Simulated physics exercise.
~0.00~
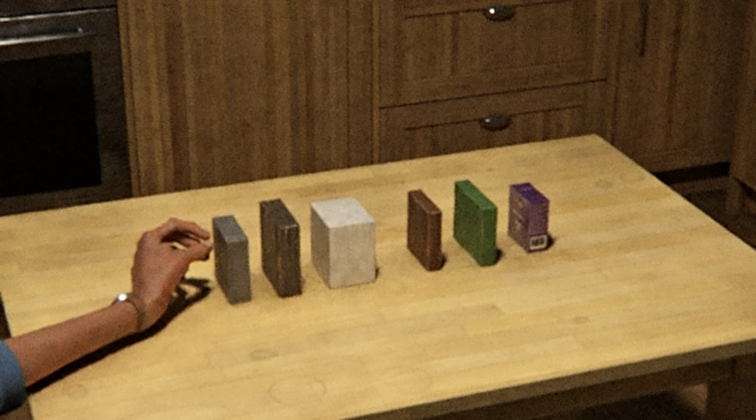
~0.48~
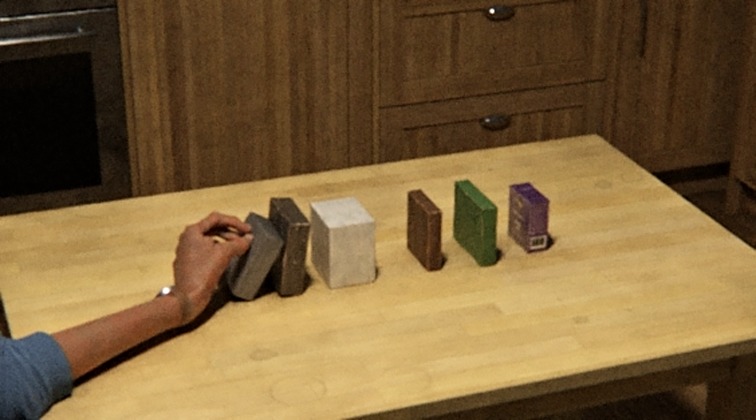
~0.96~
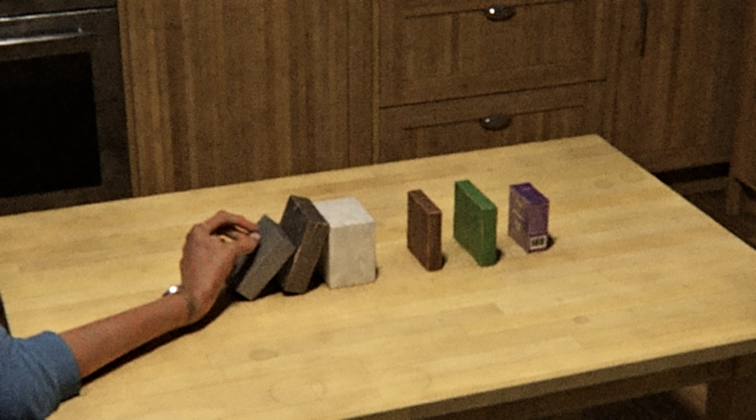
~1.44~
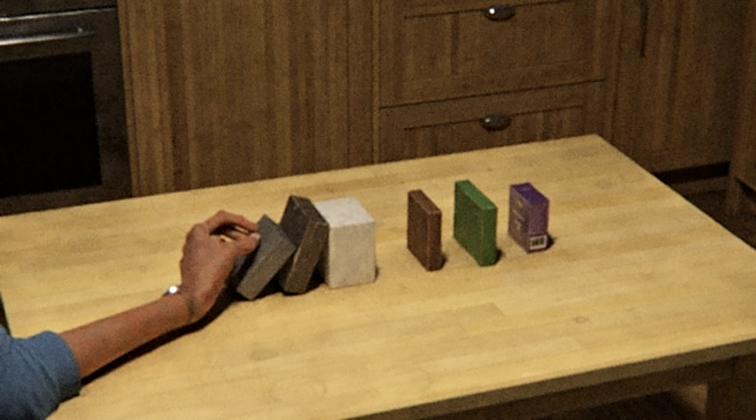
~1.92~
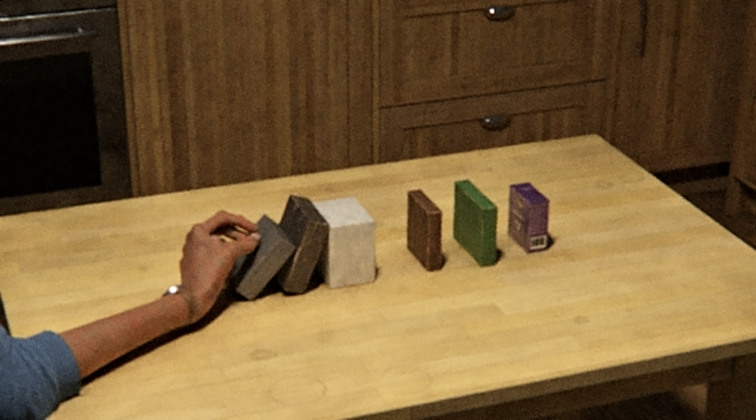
A hand reaches in from the left over a pale wooden table, seen from slightly above in a kitchen with wooden cabinets and a dark oven behind. Before it, from left to right, stand a grey block, a black board, a thick white block, a brown block, a green block and a purple packet. The fingers push the grey block to the right, and it tips against the black board. The board leans over in turn and comes to rest against the white block, which stays upright. At the end the grey block and board remain slanted, the hand still beside them, while the others stand untoppled.
